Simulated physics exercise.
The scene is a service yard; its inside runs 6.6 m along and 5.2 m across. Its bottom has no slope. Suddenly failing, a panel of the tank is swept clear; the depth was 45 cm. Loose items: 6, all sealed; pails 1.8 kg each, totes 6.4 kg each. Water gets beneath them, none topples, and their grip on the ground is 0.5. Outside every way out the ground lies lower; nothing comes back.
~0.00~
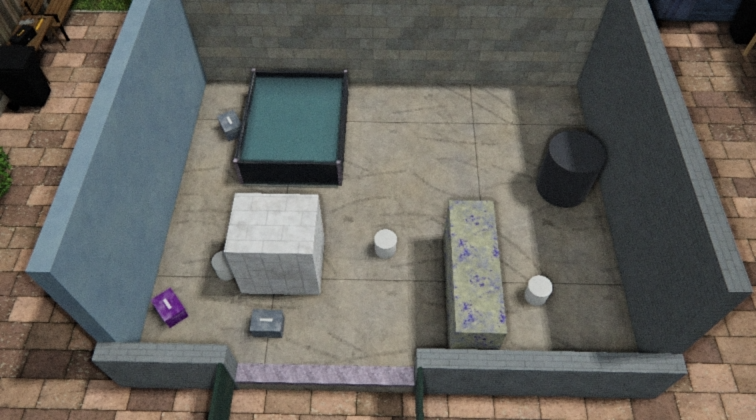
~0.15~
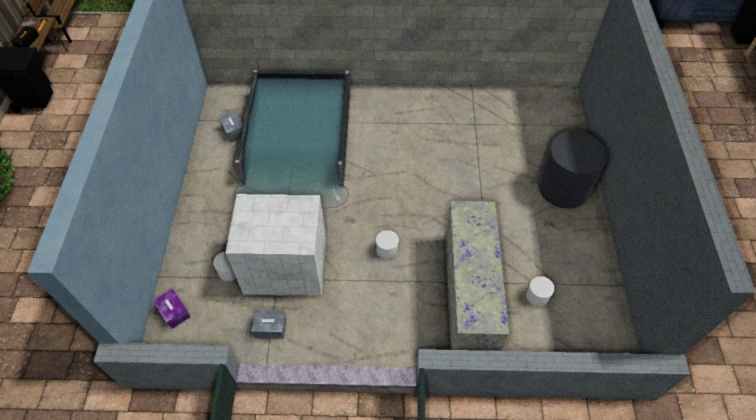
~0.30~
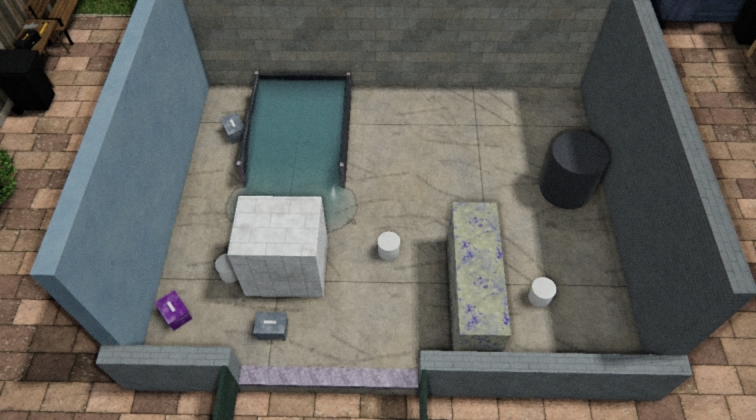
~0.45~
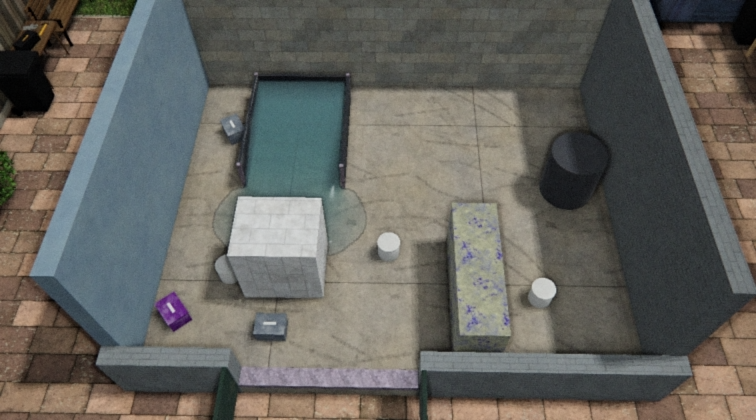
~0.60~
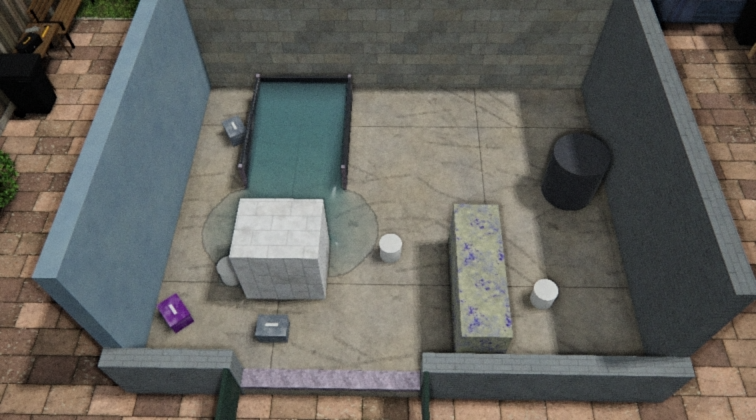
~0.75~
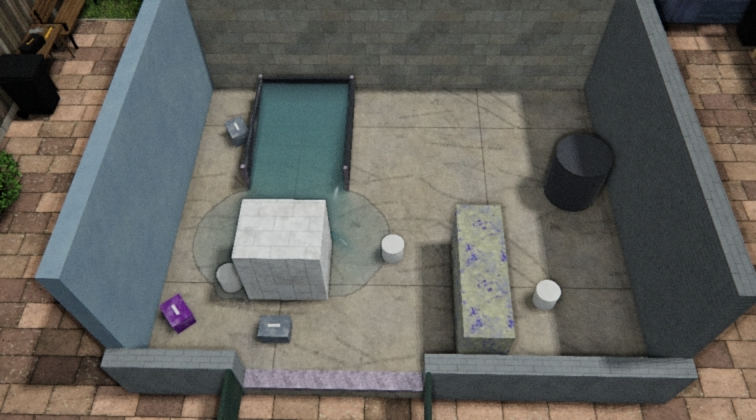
Walled yard seen from above, water spilling from an open-ended tank and spreading around a pale block while scattered items barely move.
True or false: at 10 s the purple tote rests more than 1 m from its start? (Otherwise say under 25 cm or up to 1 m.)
True.
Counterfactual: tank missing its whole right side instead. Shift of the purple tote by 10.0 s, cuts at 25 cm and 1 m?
The purple tote remains in place.
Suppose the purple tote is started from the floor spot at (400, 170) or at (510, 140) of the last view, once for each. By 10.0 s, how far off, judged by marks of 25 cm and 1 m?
I'd expect that it remains where it was first and remains where it was second.
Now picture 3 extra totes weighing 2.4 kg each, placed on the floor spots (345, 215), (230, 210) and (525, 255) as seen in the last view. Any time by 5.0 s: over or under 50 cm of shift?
So that's beyond the threshold, beyond the threshold and within the threshold, in that sequence.
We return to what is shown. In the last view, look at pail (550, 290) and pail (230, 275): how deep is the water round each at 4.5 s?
I'd estimate 0 cm for the first and 5 cm for the second.
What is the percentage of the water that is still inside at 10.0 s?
Roughly 74 percent.
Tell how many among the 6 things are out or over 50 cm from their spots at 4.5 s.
Tally at that time: 4.
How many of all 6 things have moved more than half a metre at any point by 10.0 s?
That adds up to 4.
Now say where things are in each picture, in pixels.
In the first frame, the purple tote at (168, 304), on the bottom; 2.8 m2 under water; 0 of 6 have shifted.
In the second frame, the purple tote at (169, 305), on the bottom; water covers 3.5 m2; 0 of 6 have shifted.
In the third frame, the purple tote at (171, 307), on the bottom; 4.3 m2 under water; 0 of 6 have shifted.
In the fourth frame, the purple tote at (171, 308), on the bottom; 5.1 m2 under water; 0 of 6 have shifted.
In the fifth frame, the purple tote at (173, 310), on the bottom; 5.7 m2 under water; 0 of 6 have shifted.
In the sixth frame, the purple tote at (176, 310), on the bottom; water covers 6.4 m2; 1 of 6 have shifted.
After 2.0 s the purple tote is near (168, 342), 0.5 m from its start, afloat; 0 of 6 are out; 3 afloat.
After 4.5 s the purple tote is near (308, 308), 1.8 m from its start, afloat; 1 of 6 are out; 3 afloat.
After 7.0 s the purple tote is near (424, 276), 3.4 m from its start, afloat; 1 of 6 are out; 3 afloat.
After 10.0 s the purple tote is near (436, 226), 3.8 m from its start, aground; 1 of 6 are out; 0 afloat.
